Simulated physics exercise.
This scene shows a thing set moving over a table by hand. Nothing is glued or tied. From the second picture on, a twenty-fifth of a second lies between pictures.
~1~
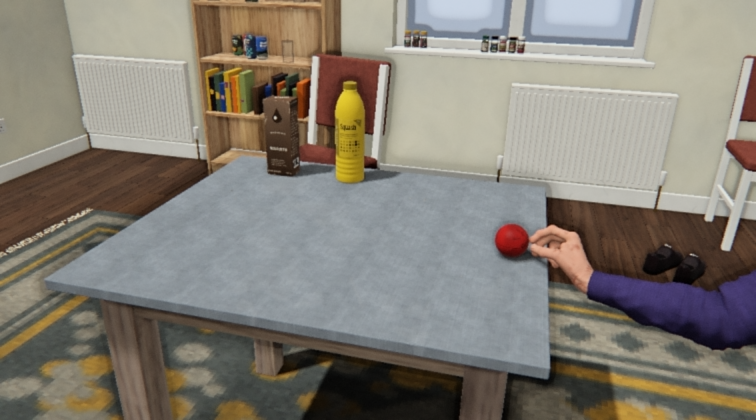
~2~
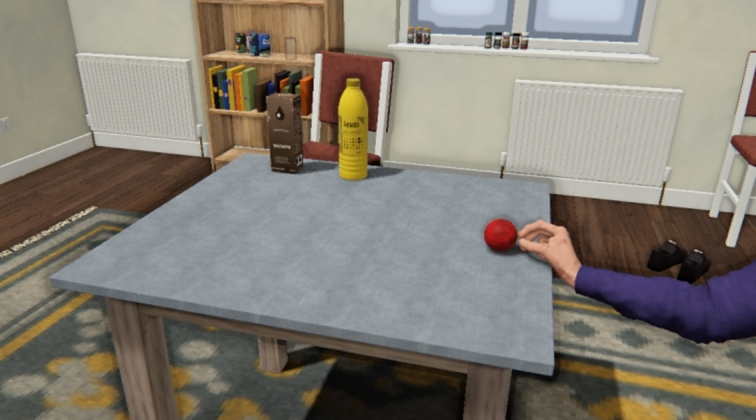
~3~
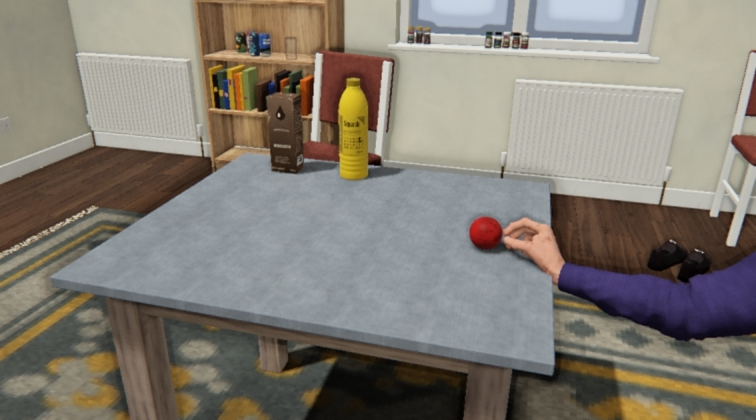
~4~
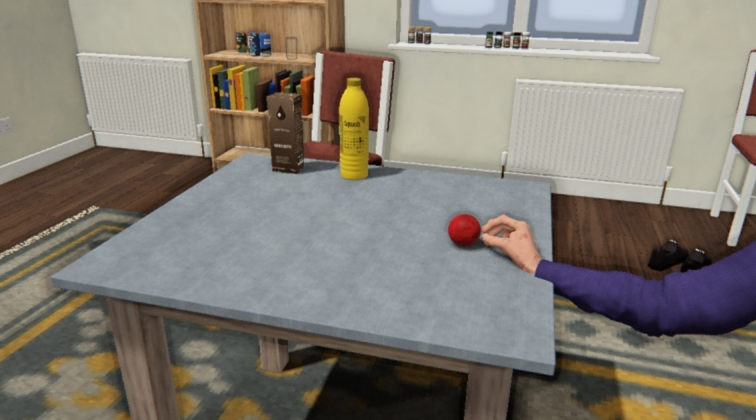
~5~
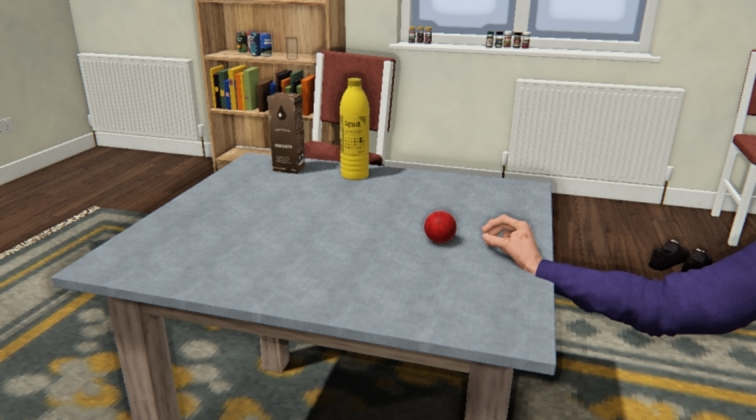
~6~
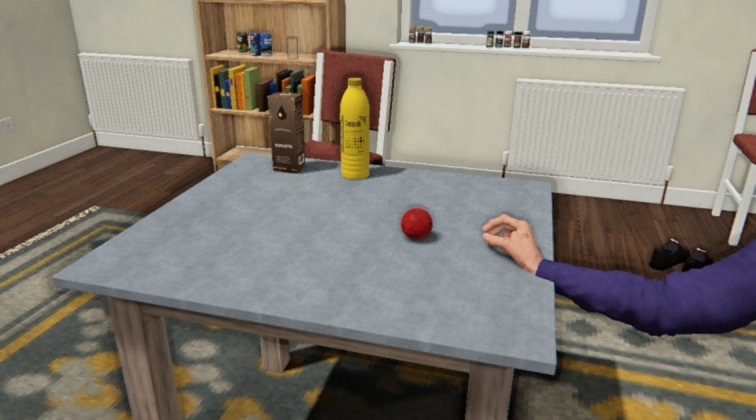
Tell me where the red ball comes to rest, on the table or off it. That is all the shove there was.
It rests off the table.
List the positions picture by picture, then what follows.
Under the hand; red ball (512, 240), in the first picture.
Under the hand; red ball (501, 235), in the second picture.
Under the hand; red ball (486, 233), in the third picture.
Red ball (464, 230), in the fourth picture.
Red ball (440, 227) shifted about its own width, in the fifth picture.
Red ball (417, 224) shifted about its own width, in the sixth picture.
Then, 0.30 s on from there, red ball shifted well along near (257, 204).
Then, 0.60 s on from there, red ball now off the table.
Then, 0.90 s on from there, things are still on the move.
In the end, off the table, red ball.
